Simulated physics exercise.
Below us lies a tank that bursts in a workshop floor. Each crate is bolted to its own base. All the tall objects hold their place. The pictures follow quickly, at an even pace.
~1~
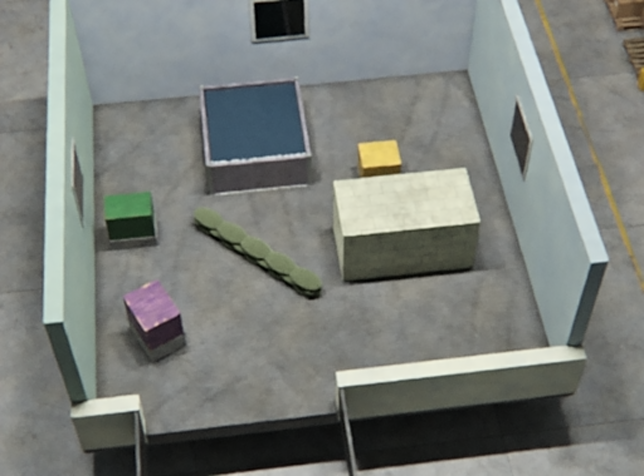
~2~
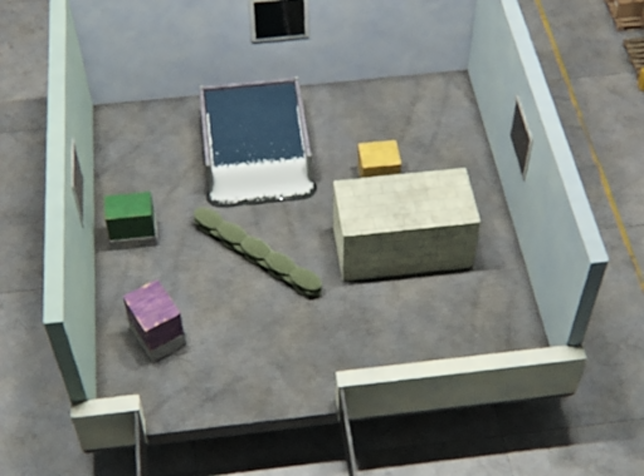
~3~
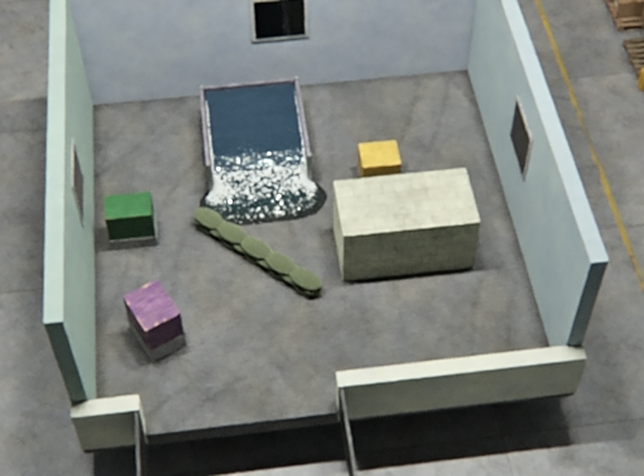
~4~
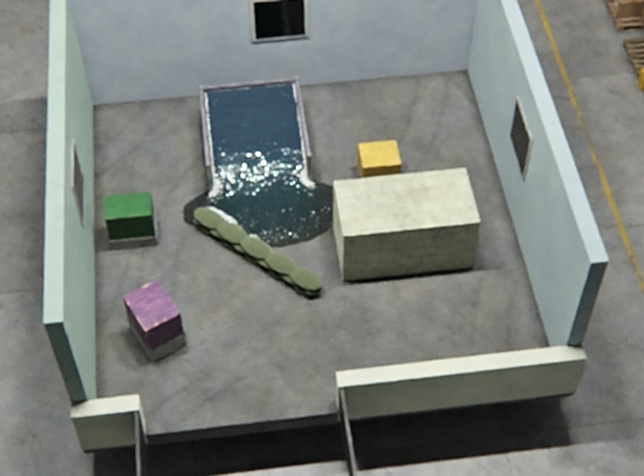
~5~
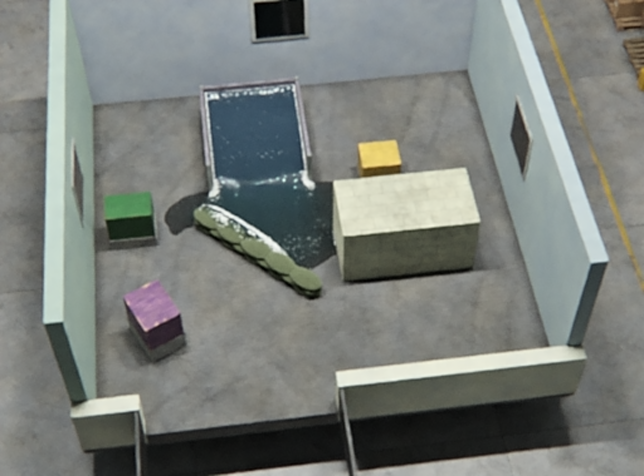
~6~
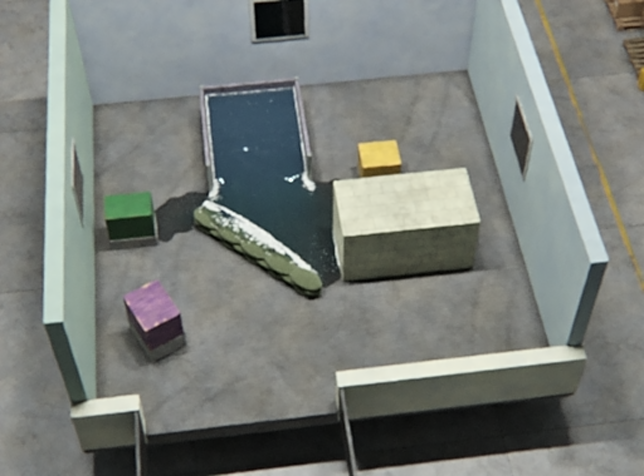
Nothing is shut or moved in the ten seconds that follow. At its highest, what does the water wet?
One by one: The yellow crate is soaked; the green crate keeps dry; the purple crate keeps dry.
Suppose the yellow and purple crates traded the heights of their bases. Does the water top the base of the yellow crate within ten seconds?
In short: The yellow crate keeps dry.
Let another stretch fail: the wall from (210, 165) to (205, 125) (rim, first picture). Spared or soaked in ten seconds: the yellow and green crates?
One by one: Yellow escapes it; green is topped.
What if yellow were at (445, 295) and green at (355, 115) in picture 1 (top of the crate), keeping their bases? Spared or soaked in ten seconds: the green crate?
In short: The green crate is spared.
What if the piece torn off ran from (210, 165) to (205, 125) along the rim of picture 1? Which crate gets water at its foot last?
The one in yellow.
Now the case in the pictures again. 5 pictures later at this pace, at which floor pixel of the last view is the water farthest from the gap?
Close to (366, 384).
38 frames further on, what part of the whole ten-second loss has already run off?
Some 85 per cent.
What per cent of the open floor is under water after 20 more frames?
I make it 55 per cent.
A moment on, water covers 20 % of the floor; the yellow crate water round its plinth, the green crate water round its plinth, the purple crate not reached.
Next, water covers 40 % of the floor; the yellow crate water round its plinth, the green crate water round its plinth, the purple crate not reached.
Then, water covers 55 % of the floor; the yellow crate water round its plinth, the green crate water round its plinth, the purple crate water round its plinth.
Later, water covers 70 % of the floor; the yellow crate water round its plinth, the green crate water round its plinth, the purple crate water round its plinth.
In the end, water covers 90 % of the floor; the yellow crate was topped, the green crate stayed above the water, the purple crate stayed above the water.
